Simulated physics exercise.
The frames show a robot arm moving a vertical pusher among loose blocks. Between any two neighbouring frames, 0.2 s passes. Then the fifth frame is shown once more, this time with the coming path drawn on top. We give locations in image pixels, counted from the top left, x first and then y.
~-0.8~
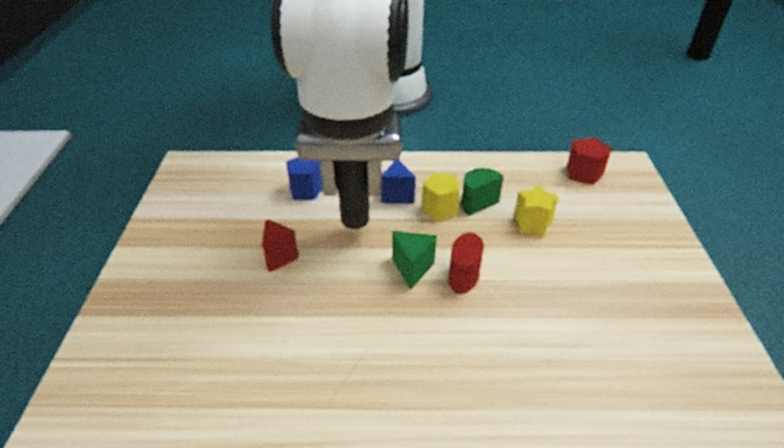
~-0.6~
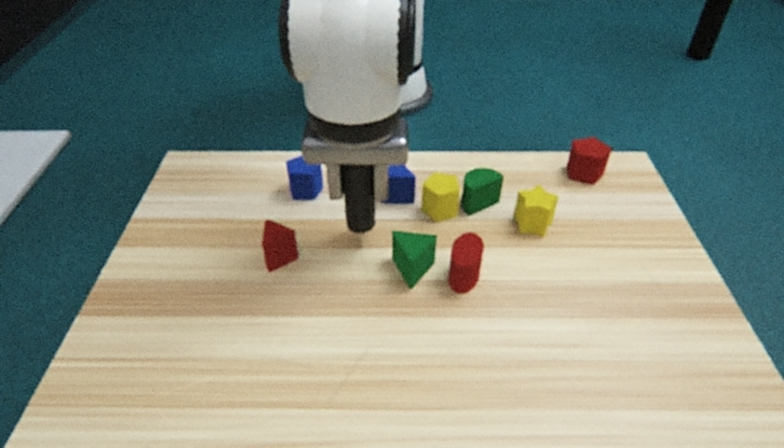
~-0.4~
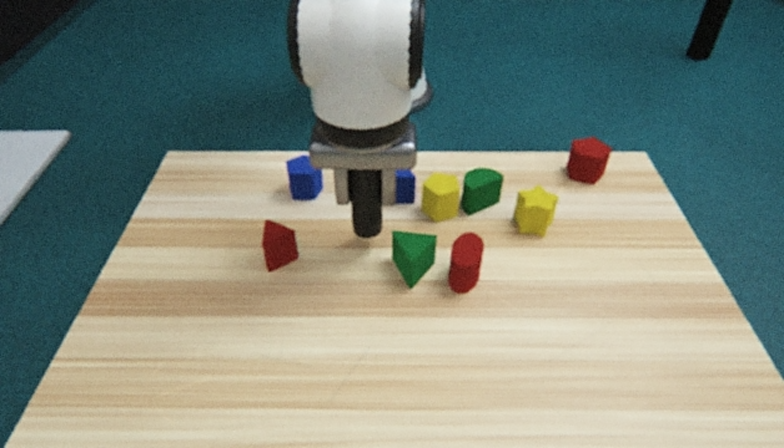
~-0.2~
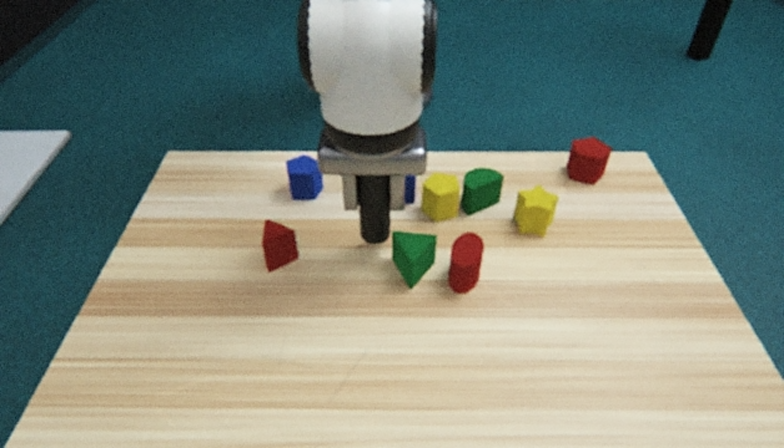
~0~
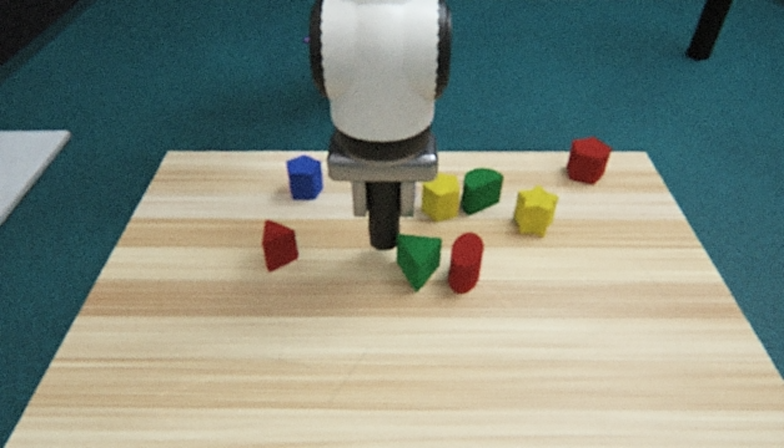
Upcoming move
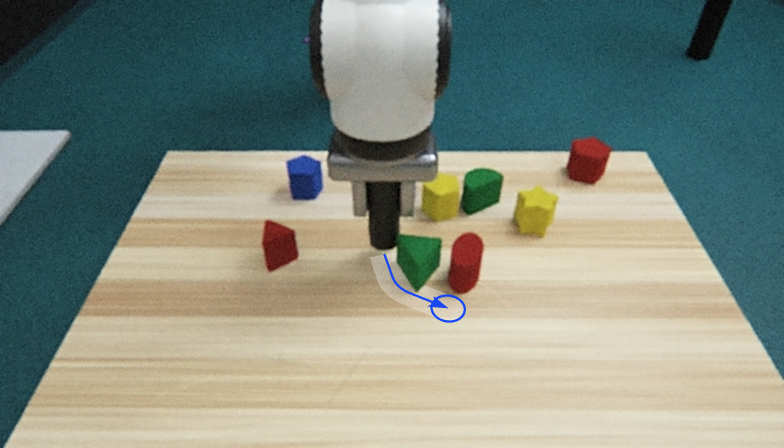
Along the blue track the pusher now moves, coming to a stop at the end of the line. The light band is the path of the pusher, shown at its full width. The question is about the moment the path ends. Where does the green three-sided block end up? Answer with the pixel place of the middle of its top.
At roughly (482, 275).
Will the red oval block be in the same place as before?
That would be a no.
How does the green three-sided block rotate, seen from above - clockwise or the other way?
Spins counterclockwise.
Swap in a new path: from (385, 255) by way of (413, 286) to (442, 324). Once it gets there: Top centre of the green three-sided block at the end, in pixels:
It should be at (471, 280) by then.
Drawn move, from (385, 255) via (393, 278) and (416, 296), ending at (448, 308).
The first path, step by step. One third of the way, pusher at (393, 265); green three-sided block at (435, 255), turned 45° anticlockwise.
Two thirds of the way, pusher at (418, 283); green three-sided block at (451, 268), turned 85° anticlockwise; red oval block at (474, 248), turned 20° anticlockwise.
At the end, pusher at (450, 295); green three-sided block at (482, 275), turned 115° anticlockwise; red oval block at (479, 246), turned 40° anticlockwise.
